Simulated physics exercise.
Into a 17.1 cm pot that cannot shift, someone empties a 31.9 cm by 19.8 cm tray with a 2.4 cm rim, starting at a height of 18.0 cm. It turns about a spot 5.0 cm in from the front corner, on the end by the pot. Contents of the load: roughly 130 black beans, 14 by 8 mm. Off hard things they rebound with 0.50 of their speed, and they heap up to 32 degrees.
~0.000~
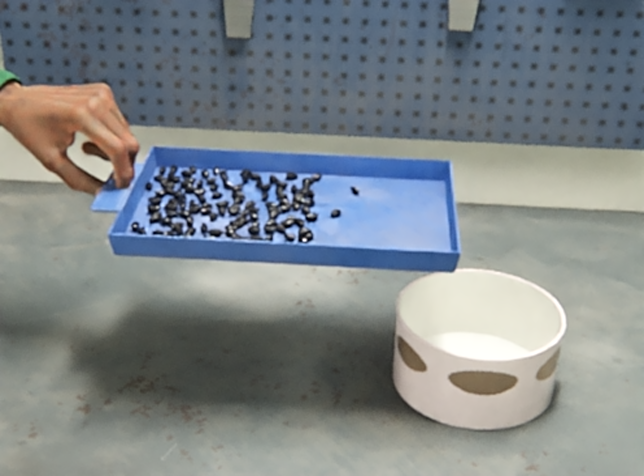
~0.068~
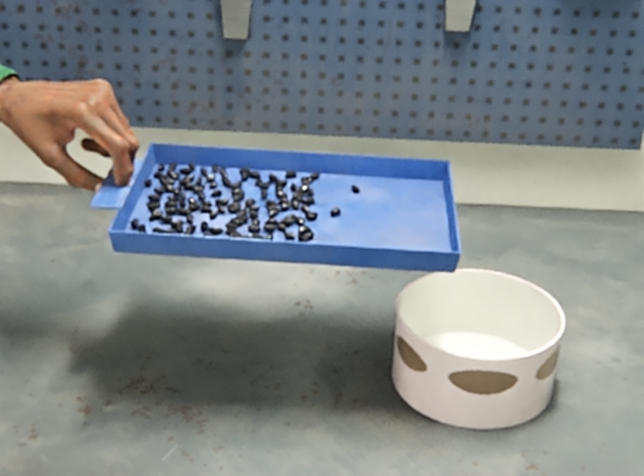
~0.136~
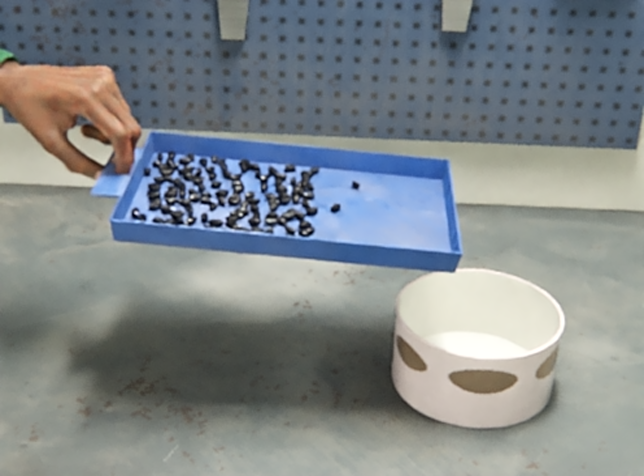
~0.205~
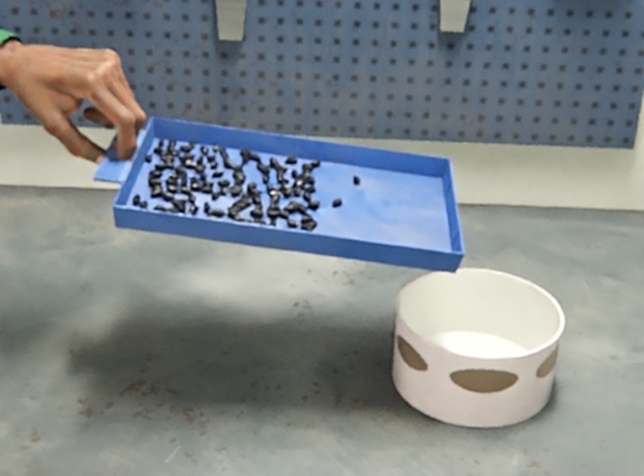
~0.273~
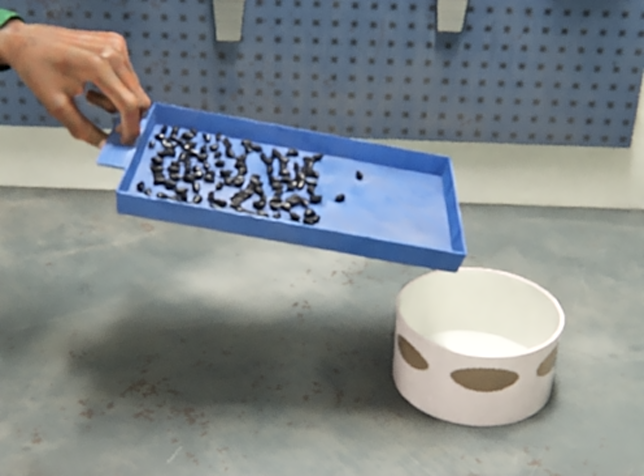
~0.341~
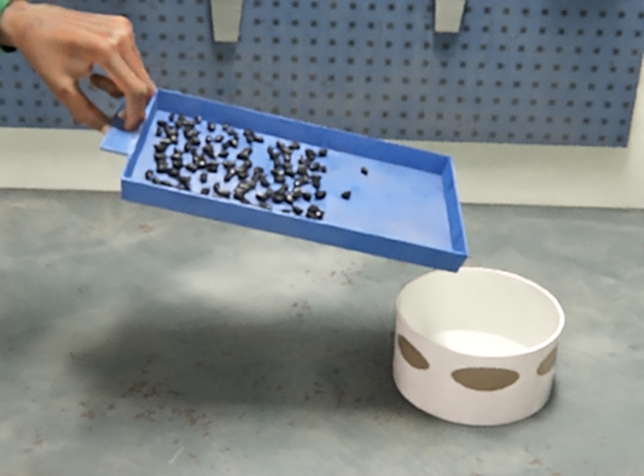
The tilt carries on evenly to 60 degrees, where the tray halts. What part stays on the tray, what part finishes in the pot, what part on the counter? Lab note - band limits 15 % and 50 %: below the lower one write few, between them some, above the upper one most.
Tray = most; pot = few; counter = few.
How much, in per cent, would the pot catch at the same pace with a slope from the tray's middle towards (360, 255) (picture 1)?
Something like 0 per cent of the pieces.
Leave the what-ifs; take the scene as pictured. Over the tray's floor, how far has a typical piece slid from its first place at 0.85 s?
Roughly 11 cm.
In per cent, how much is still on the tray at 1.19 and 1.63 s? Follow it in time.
In order, near 95 and near 90.
Then, at 0.85 s, tilt 35 degrees; the tray holds 100 %, the pot 0 %.
After 1.19 s, tilt 50 degrees; the tray holds 95 %, the pot 0 %.
After 1.63 s, tilt 60 degrees; the tray holds 90 %, the pot 5 %.
At rest (2.4 s), tray 90 %, pot 5 %, counter 5 %.
